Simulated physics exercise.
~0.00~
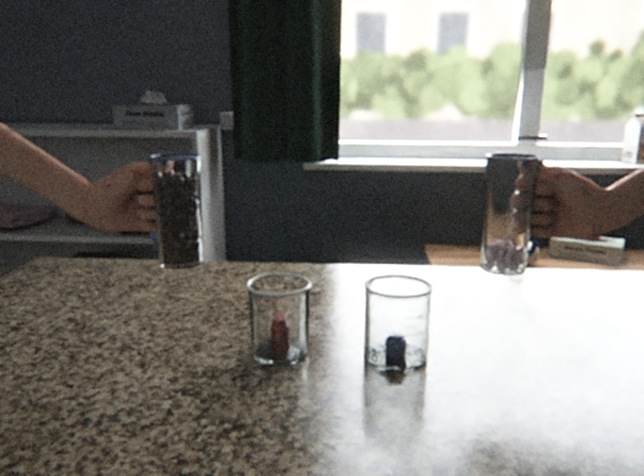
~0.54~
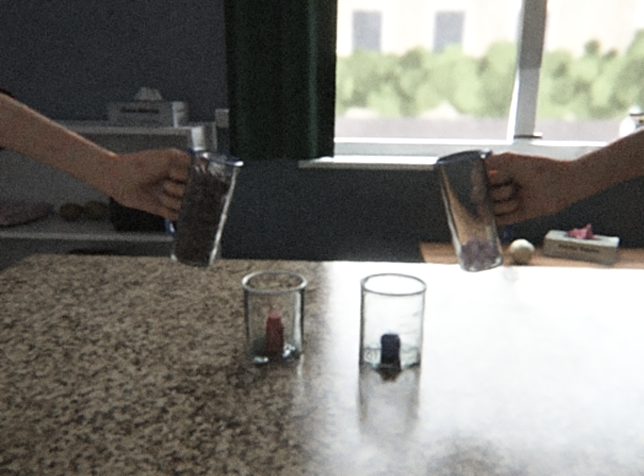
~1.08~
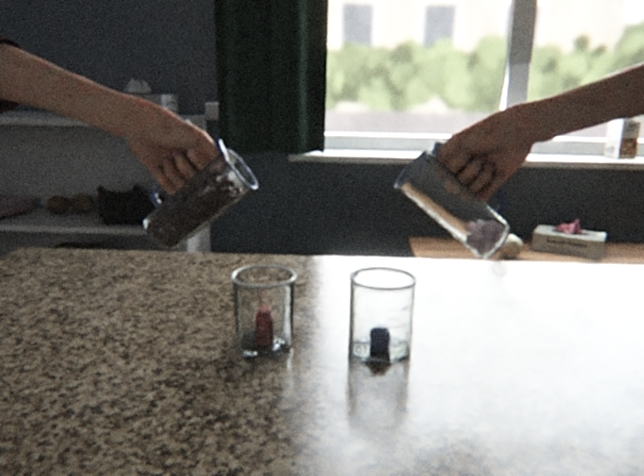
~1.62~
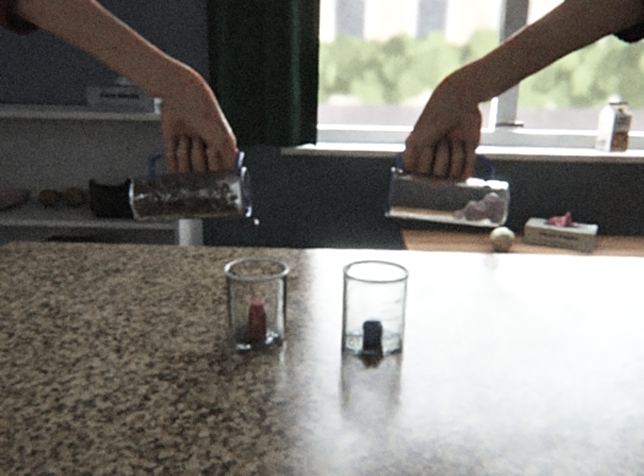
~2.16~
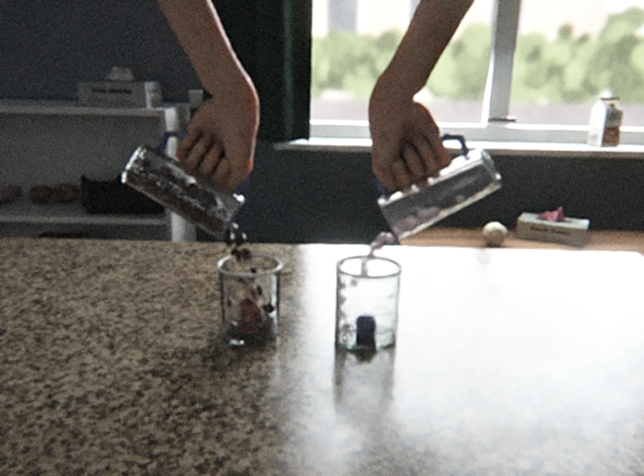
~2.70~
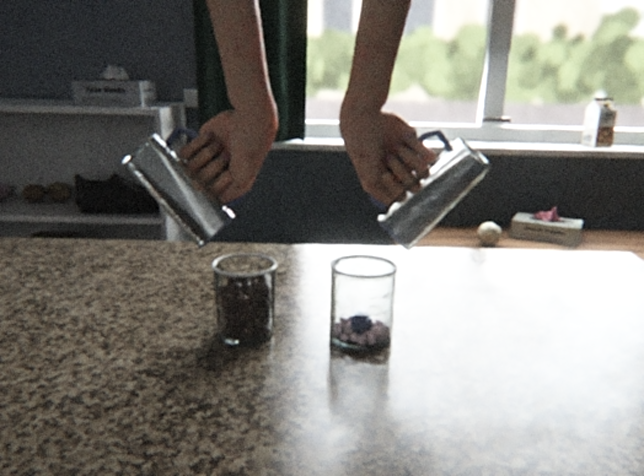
Two hands hold clear cups above a speckled stone counter, seen from the front in a dim room with a bright window, a dark green curtain and shelves behind. Below stand two clear glasses, the left holding a small reddish object and the right a small dark blue one. As the view shifts slightly right, the hands bring the cups inward and tip them onto their sides. They tilt further, and dark pieces pour into the left glass while a few pale purplish pieces drop into the right. Finally both cups are empty, the reddish object is buried, and the blue one still shows.
